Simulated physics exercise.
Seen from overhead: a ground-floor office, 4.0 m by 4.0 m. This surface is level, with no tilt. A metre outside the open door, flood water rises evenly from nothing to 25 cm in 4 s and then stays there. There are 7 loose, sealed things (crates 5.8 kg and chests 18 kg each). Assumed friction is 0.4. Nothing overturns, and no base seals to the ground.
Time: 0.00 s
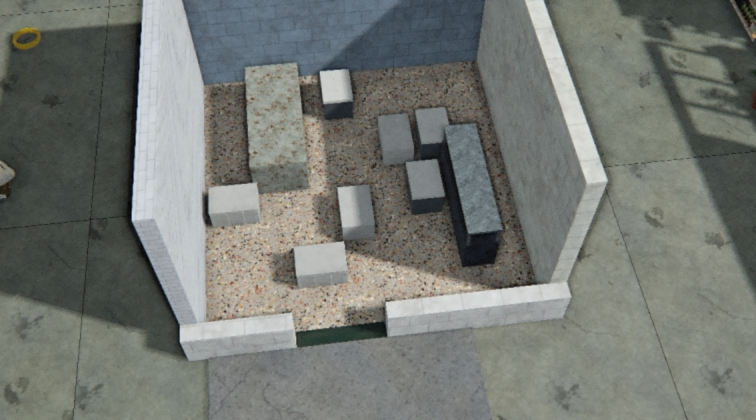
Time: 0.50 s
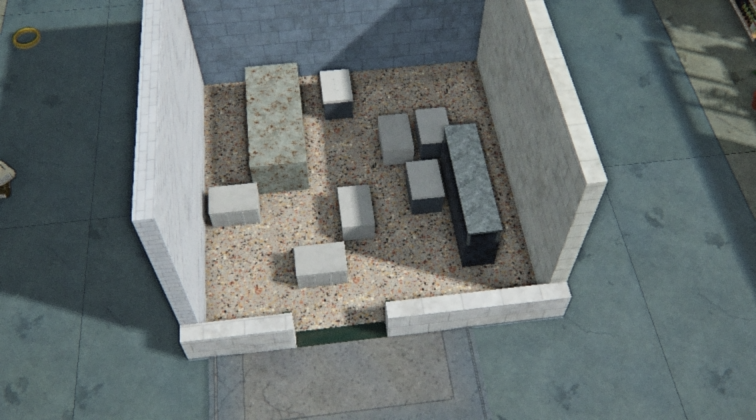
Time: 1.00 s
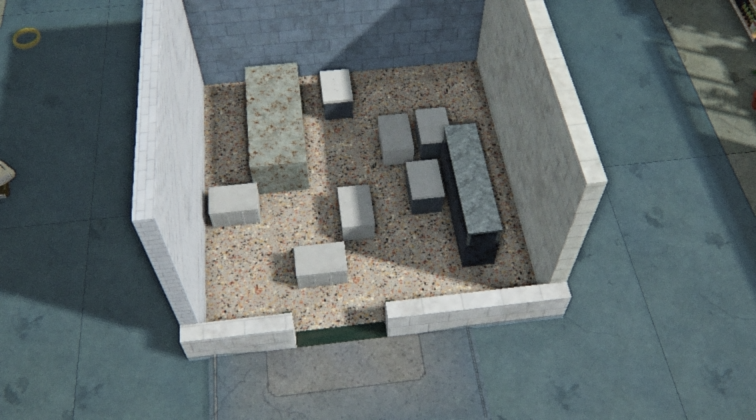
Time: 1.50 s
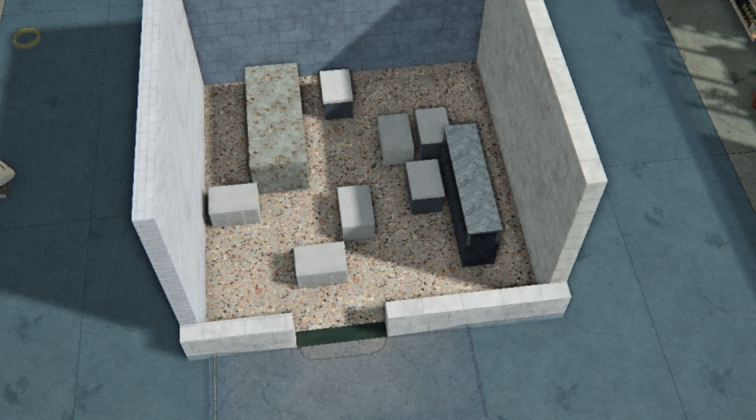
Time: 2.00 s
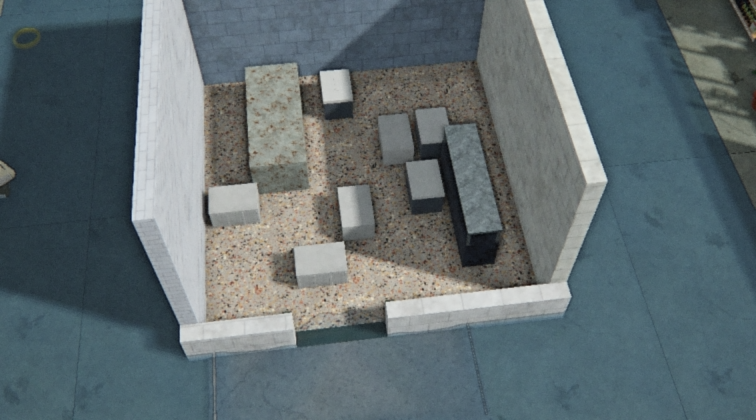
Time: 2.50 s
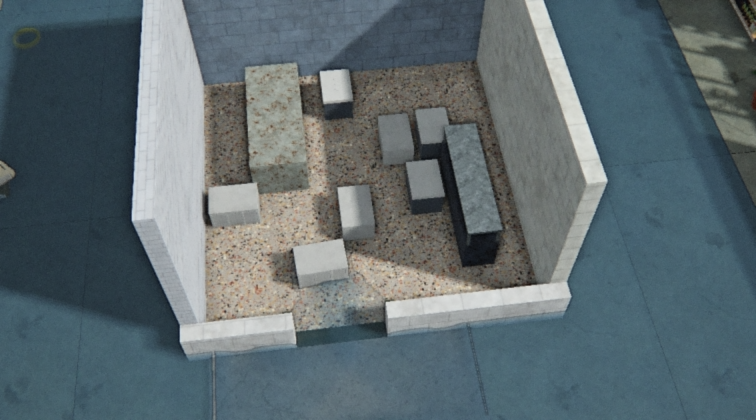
A walled room of pale blocks stays still as bluish water spreads outside and enters the doorway.
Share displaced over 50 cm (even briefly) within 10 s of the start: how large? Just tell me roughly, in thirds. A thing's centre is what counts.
Roughly two thirds or more.
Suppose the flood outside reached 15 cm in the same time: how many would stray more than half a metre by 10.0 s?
Then it comes to 3.
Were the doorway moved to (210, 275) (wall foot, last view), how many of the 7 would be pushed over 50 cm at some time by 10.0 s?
Count: 5.
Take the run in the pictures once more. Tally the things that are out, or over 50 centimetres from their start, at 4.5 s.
By that point, 2.
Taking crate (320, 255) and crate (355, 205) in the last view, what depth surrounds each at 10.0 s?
Some 16 cm at the first, some 12 cm at the second.
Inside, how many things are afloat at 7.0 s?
Count at that moment: 5.
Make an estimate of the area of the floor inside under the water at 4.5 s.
I'd estimate close to 6.5 m2.
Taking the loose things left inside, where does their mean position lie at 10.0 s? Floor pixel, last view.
They're centred close to (359, 118).
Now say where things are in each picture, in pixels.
In the first picture, a crate at (320, 258) rests on the ground; a crate at (356, 205) rests on the ground; water covers 0.0 m2; 0 of 7 have shifted.
In the second picture, a crate at (320, 258), on the bottom; a crate at (356, 205) rests on the ground; 0.0 m2 under water; 0 of 7 have shifted.
In the third picture, a crate at (320, 258) rests on the ground; a crate at (356, 205) rests on the ground; water covers 0.0 m2; 0 of 7 have shifted.
In the fourth picture, a crate at (320, 258), on the bottom; a crate at (356, 205), on the bottom; 0.0 m2 under water; 0 of 7 have shifted.
In the fifth picture, a crate at (320, 258), on the bottom; a crate at (356, 205), on the bottom; 0.1 m2 under water; 0 of 7 have shifted.
In the sixth picture, a crate at (320, 257), on the bottom; a crate at (356, 205) rests on the ground; water covers 0.6 m2; 0 of 7 have shifted.
After 3.5 s 1 of 7 are over 50 cm from their spots; 0 afloat.
After 4.5 s 2 of 7 are over 50 cm from their spots; 2 afloat.
After 7.0 s 4 of 7 are over 50 cm from their spots; 5 afloat.
After 10.0 s 7 of 7 are over 50 cm from their spots, and 7 have been at some point; 7 afloat.
